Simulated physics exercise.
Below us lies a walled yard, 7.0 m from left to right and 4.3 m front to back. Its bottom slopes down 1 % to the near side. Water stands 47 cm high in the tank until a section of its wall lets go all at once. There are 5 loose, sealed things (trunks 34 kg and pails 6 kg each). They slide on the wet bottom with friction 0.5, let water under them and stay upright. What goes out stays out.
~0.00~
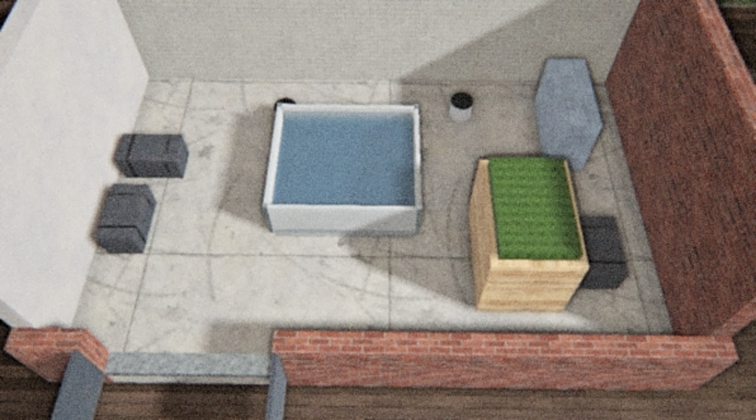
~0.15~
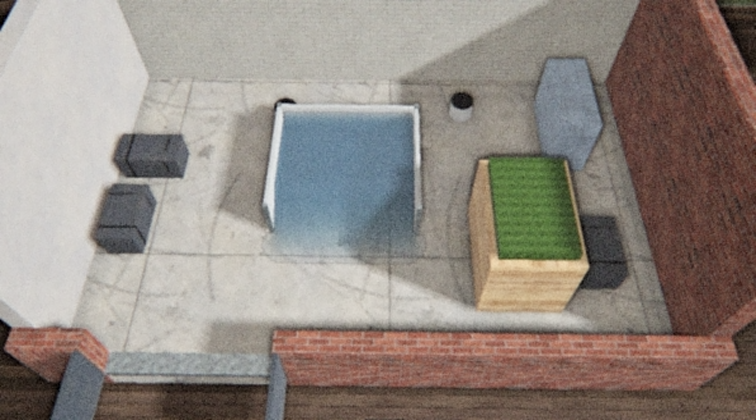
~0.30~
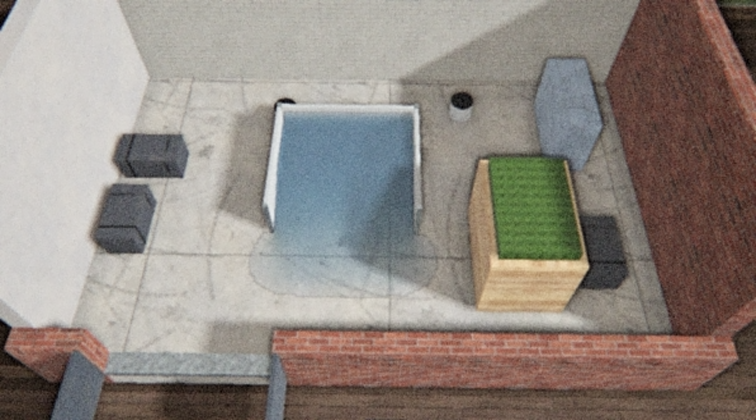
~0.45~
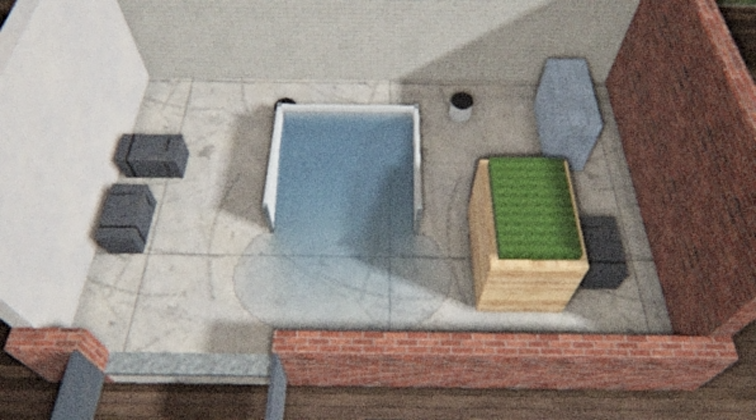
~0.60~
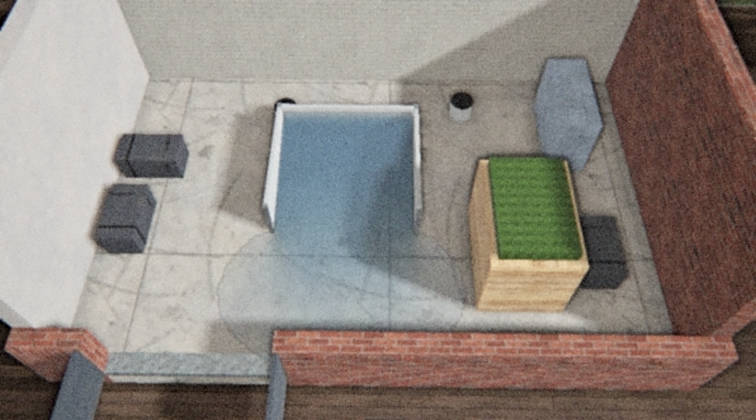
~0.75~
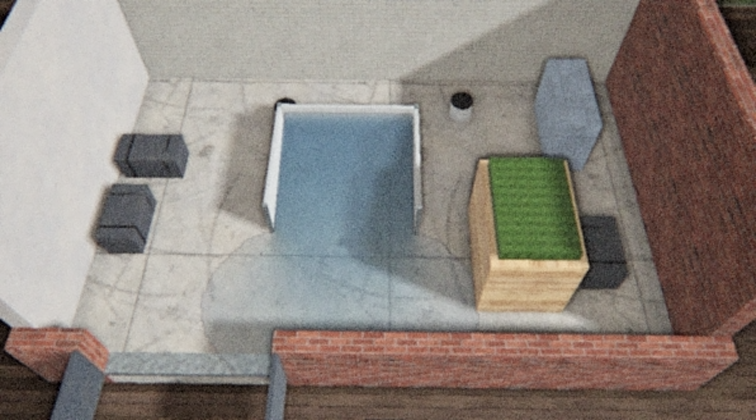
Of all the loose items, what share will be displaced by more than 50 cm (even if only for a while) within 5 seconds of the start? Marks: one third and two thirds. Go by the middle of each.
That comes to less than a third.
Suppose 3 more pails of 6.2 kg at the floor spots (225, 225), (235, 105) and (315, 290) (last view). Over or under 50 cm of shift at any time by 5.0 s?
In turn: Short of it, less, past it.
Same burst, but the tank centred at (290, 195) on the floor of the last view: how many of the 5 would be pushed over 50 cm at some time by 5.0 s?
In that case 0 of them.
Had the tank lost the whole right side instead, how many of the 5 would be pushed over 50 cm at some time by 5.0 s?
In that case 1 of them.
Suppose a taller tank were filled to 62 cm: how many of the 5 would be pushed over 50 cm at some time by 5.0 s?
Then 0.
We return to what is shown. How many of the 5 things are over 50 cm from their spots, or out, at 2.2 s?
By then 0.
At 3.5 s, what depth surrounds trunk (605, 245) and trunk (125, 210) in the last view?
About 5 and 1 cm.
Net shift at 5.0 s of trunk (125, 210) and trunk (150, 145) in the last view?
In that order: 0 cm, 0 cm.
After 1.1 s 0 of 5 are over 50 cm from their spots; 0 afloat.
After 2.2 s 0 of 5 are over 50 cm from their spots; 0 afloat.
After 3.5 s 0 of 5 are over 50 cm from their spots; 0 afloat.
After 5.0 s 0 of 5 are over 50 cm from their spots, and 0 have been at some point; 0 afloat.
